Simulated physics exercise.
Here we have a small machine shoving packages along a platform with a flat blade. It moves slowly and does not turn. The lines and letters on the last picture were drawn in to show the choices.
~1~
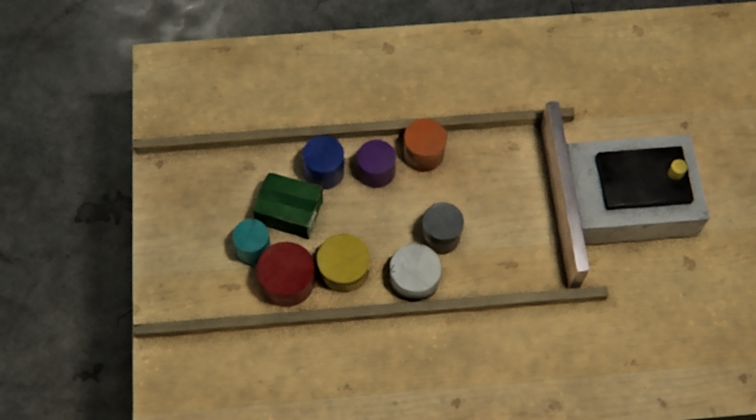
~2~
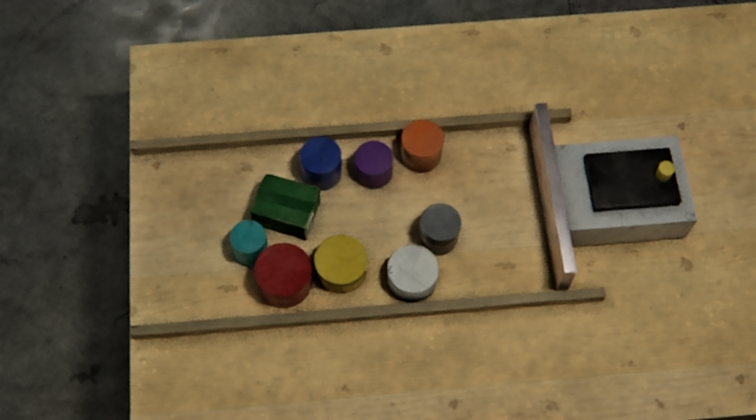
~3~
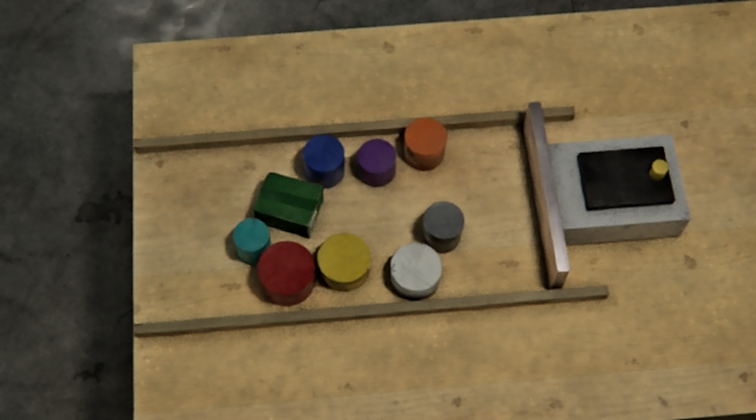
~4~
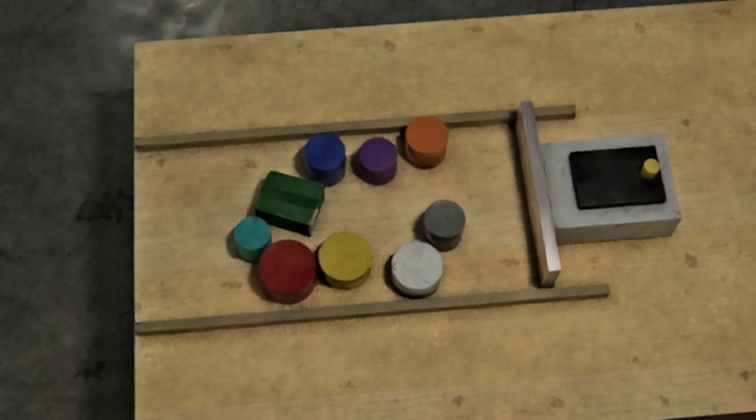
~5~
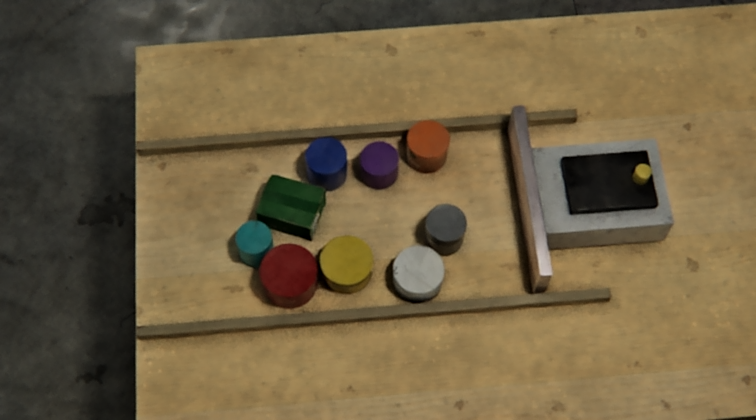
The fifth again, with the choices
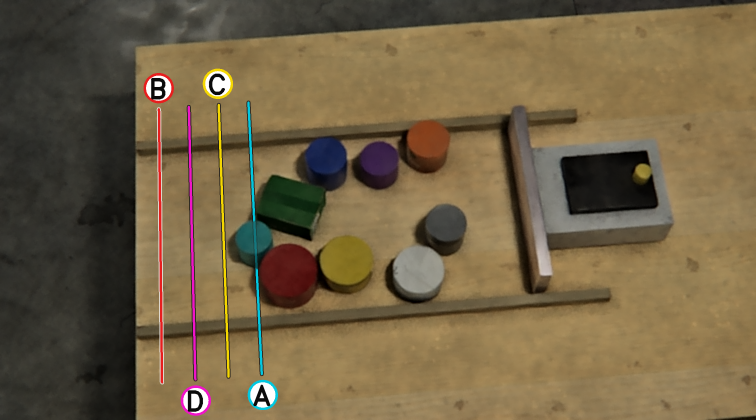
Small grey machine with a flat blade sliding slowly left along a wooden platform, while colourful canisters and a green block sit still.
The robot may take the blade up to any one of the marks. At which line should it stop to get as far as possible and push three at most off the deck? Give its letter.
No farther than C.
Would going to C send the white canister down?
By then, no.
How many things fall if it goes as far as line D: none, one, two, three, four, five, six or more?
Five.
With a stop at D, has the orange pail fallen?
No.
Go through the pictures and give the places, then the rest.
In the first picture, green parcel (289, 205); purple canister (376, 164); yellow pail (344, 263).
In the second picture, robot (626, 179); orange pail (422, 146).
In the third picture, robot (620, 178); turquoise canister (253, 242).
In the fourth picture, robot (611, 177); blue canister (325, 161).
In the fifth picture, robot (603, 182); green parcel (292, 207); purple canister (379, 165); yellow pail (347, 265).
On the copy, A at (255, 231); B at (160, 238); C at (223, 233); D at (192, 236).
On C. First, robot (494, 191); orange pail (386, 149); white canister (397, 278).
Then, robot (383, 199); red pail (202, 292); turquoise canister (202, 249).
Finally, robot (296, 206); turquoise canister over the edge; red pail over the edge; two fallen.
By contrast, A is within the limit but short; B drops six; D drops five.
